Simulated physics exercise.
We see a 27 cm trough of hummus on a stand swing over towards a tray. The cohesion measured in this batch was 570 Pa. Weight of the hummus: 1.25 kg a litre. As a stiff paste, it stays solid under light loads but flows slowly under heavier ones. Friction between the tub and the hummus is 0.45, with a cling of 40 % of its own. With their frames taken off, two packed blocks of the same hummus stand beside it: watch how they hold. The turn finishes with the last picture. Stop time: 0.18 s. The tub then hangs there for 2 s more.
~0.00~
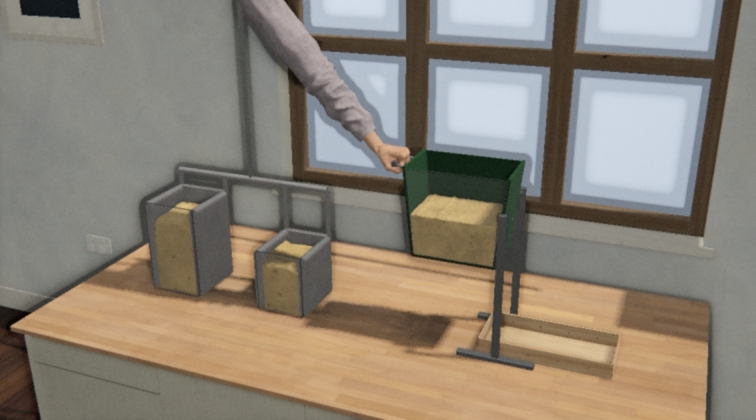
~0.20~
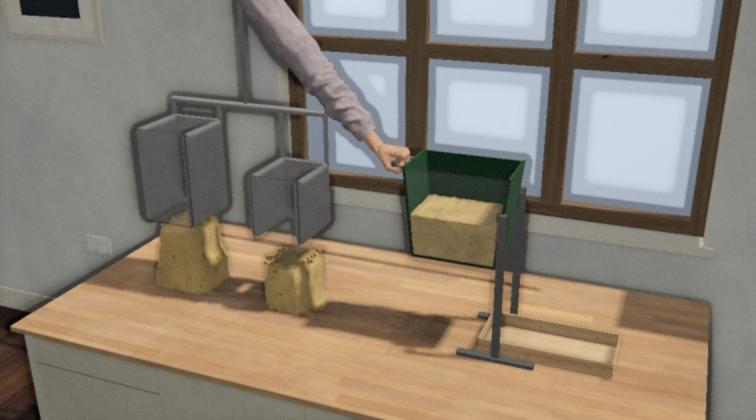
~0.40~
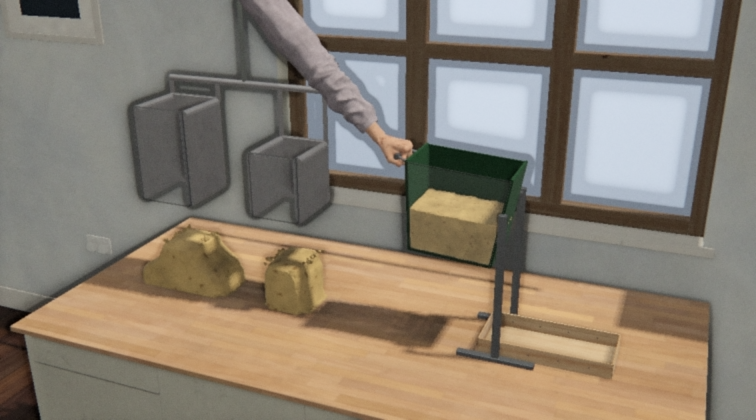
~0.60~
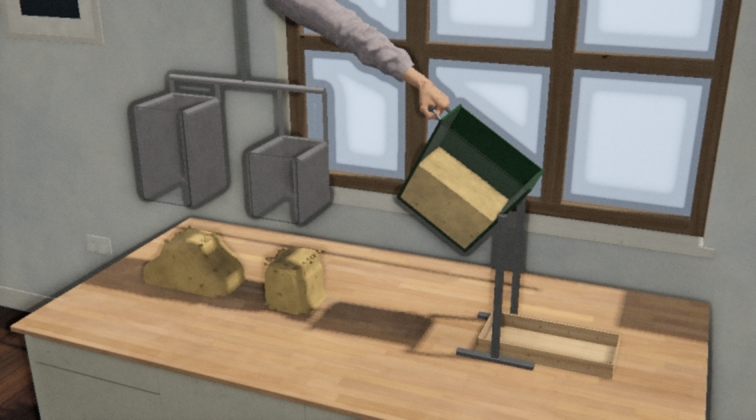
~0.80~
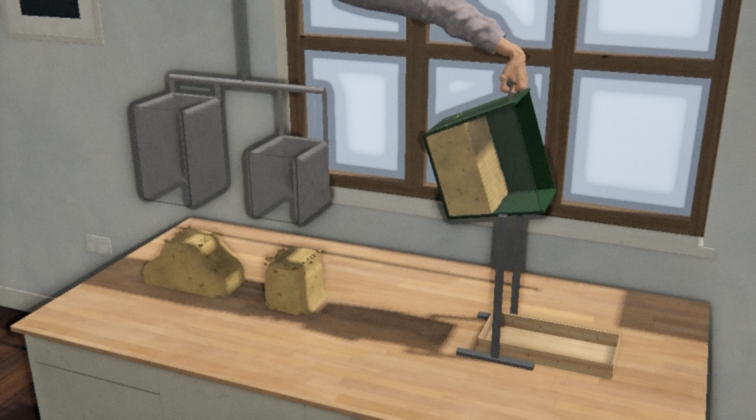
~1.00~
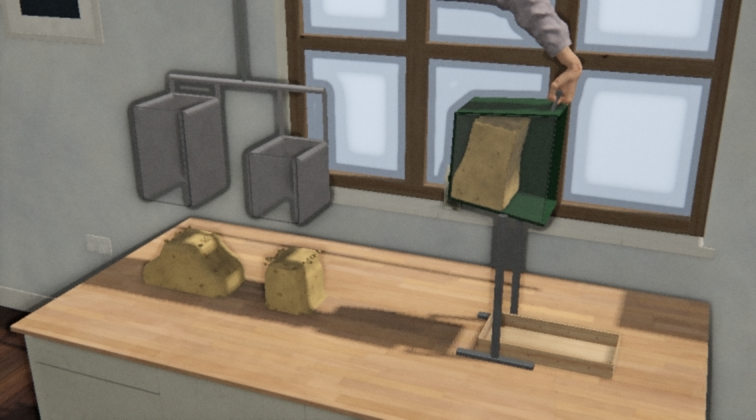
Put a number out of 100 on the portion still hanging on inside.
Roughly 59 percent of it hangs on.
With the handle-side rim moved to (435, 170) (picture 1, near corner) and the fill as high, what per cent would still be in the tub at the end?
Near 100 per cent.
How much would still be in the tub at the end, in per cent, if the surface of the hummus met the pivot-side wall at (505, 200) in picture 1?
Result: Approx. 35 % remaining in tub.
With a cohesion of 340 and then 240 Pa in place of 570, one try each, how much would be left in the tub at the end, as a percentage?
The answers, in order, are 50 % and 40 %.
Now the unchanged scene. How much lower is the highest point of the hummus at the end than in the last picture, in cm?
Roughly 16 cm.
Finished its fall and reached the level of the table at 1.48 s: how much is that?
0 %.
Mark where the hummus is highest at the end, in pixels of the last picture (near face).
About (487, 178).
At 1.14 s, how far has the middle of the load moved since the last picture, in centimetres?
Around 7 centimetres.
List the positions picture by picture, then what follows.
Handle-side rim at (405, 168), tilt 0 degrees; highest point of the hummus at (421, 216); test blocks 27 cm, 18 cm high (left to right), in the first frame.
Handle-side rim at (405, 168), tilt 0 degrees; highest point of the hummus at (421, 216); test blocks 24 cm, 17 cm high (left to right), in the second frame.
Handle-side rim at (408, 162), tilt 4 degrees; highest point of the hummus at (414, 209); test blocks 17 cm, 17 cm high (left to right), in the third frame.
Handle-side rim at (442, 122), tilt 33 degrees; highest point of the hummus at (422, 166); test blocks 17 cm, 17 cm high (left to right), in the fourth frame.
Handle-side rim at (514, 106), tilt 72 degrees; highest point of the hummus at (466, 126); test blocks 17 cm, 17 cm high (left to right), in the fifth frame.
Handle-side rim at (557, 119), tilt 93 degrees; highest point of the hummus at (478, 123); test blocks 17 cm, 17 cm high (left to right), in the sixth frame.
By 1.14 s, the tub is at 93 degrees and holds 100 %.
By 1.31 s, the tub is at 93 degrees and holds 71 %.
By 1.48 s, the tub is at 93 degrees and holds 59 %.
By 1.65 s, the tub is at 93 degrees and holds 59 %.
By 3.00 s, at the end, the tub is at 93 degrees and holds 59 %.
